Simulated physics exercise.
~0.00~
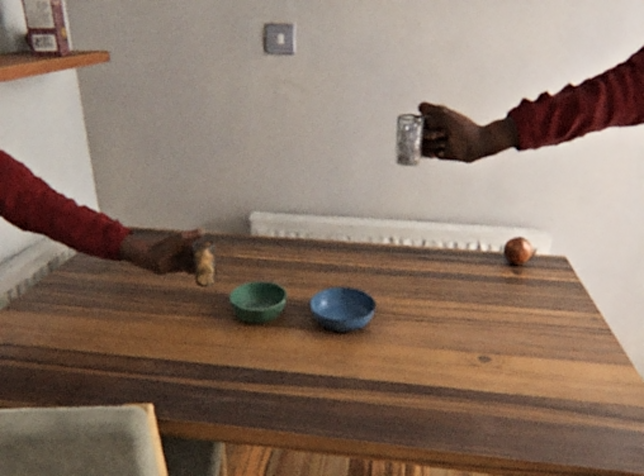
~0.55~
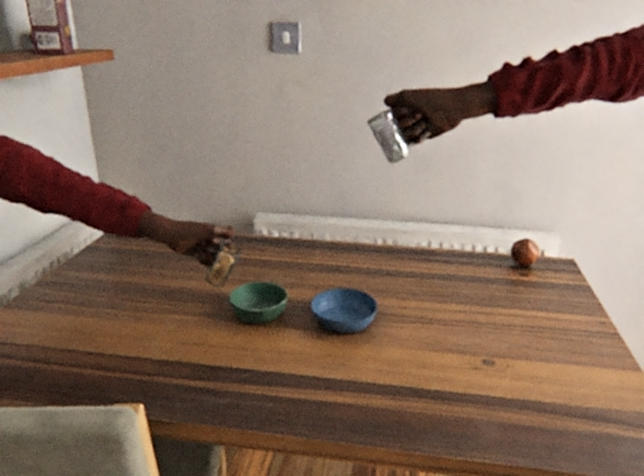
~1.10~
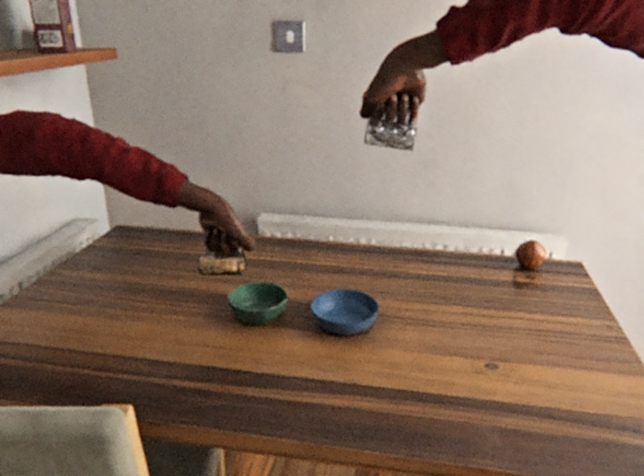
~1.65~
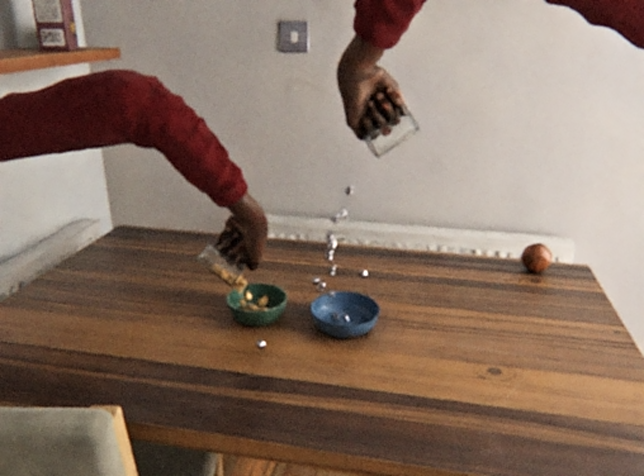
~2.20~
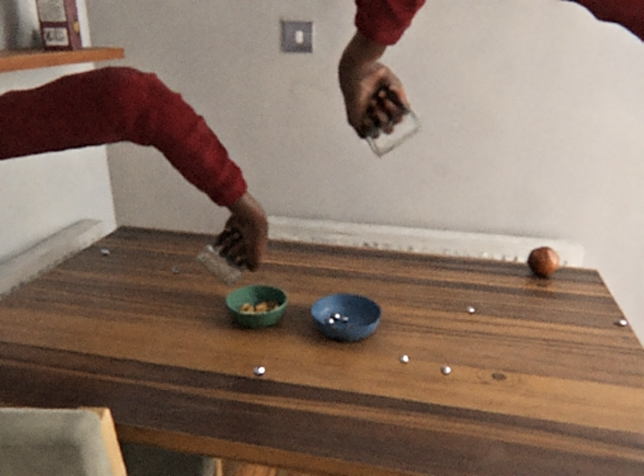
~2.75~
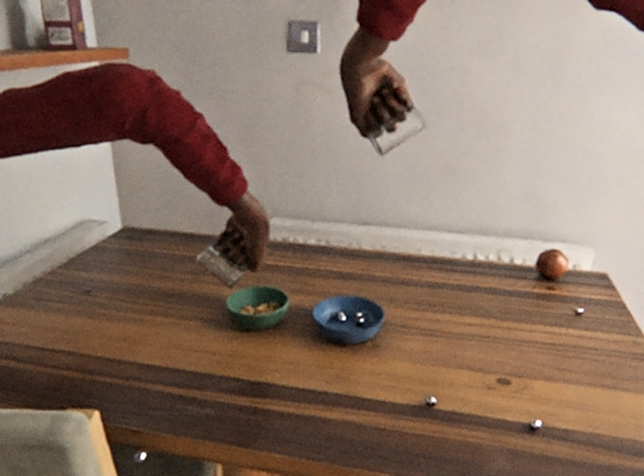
At the start, two red-sleeved arms reach in from either side of a wooden table, each hand holding a small clear cup near a green bowl and a blue bowl, the right cup held much higher. Both hands tilt their cups onto their sides, then turn them upside down. Tan pieces slide from the left cup into the green bowl, while shiny silvery beads fall from the right cup toward the blue one. Several beads bounce out and scatter across the table. Finally, the tan pieces rest in the green bowl, while only a few beads remain in the blue bowl.
